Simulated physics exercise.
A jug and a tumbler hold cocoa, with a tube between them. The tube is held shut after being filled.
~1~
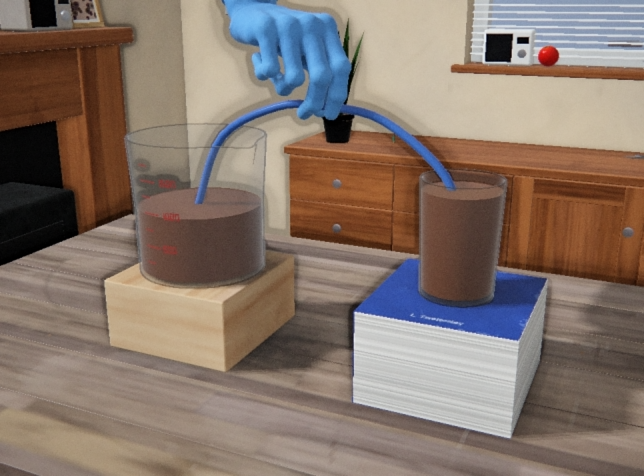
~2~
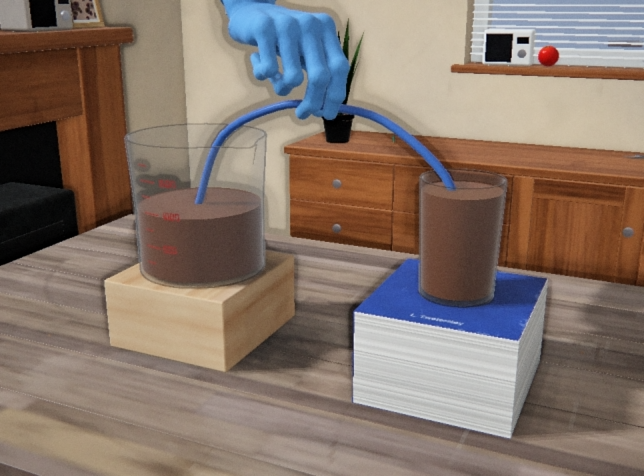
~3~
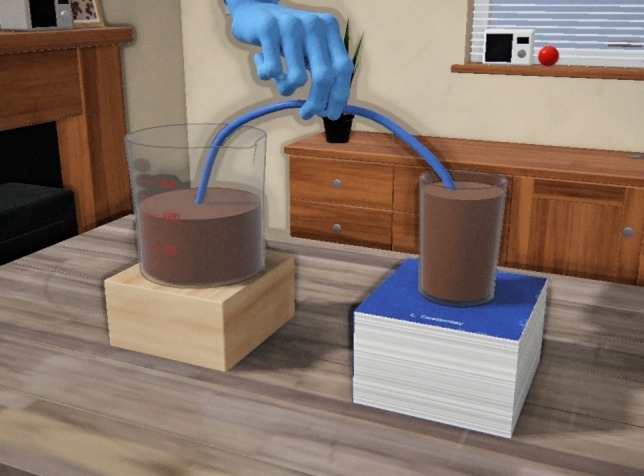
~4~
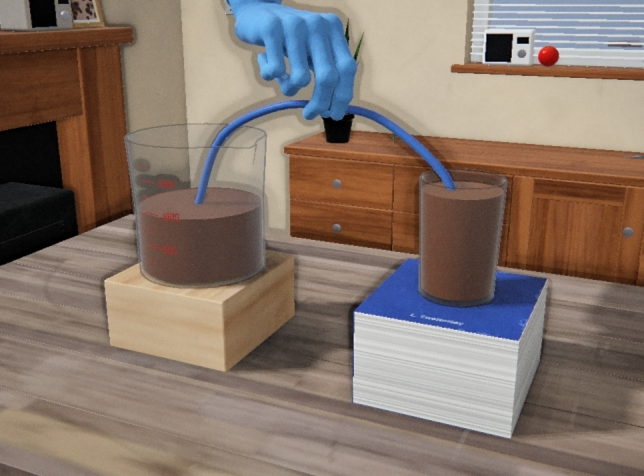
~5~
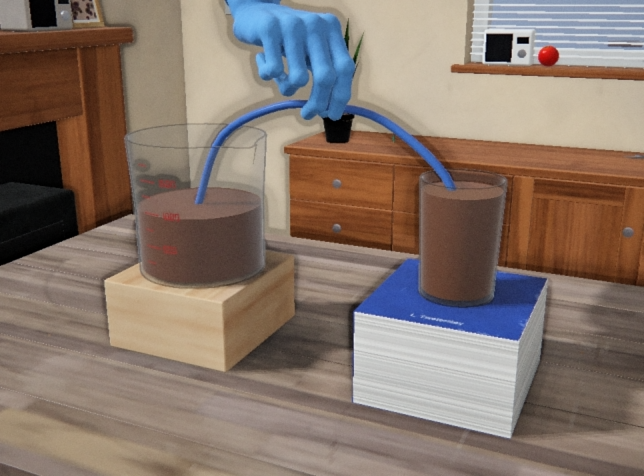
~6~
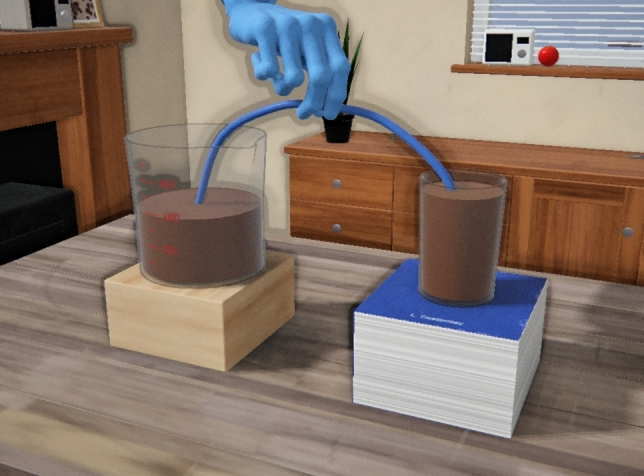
On a wooden table in a living room, a blue hand pinched a blue tube running between a jug on a wooden block and a fuller tumbler on a thick book, and the brown drink stayed still.
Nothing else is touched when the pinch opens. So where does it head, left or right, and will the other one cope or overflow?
Cocoa goes - heads left, receiving - copes.
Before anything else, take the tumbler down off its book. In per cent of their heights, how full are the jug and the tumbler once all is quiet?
In the order asked, around 20 and then 100 per cent.
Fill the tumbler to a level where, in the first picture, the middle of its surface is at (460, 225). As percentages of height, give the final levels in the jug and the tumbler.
The first settles near 50 percent and the second near 50 percent.
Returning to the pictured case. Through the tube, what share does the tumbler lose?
About 40 %.
Shortly, the jug is about half full; the tumbler is about three quarters full.
Then, the jug is about half full; the tumbler is about two thirds full.
At the finish, the jug is about half full; the tumbler is about half full; the two surfaces are level.
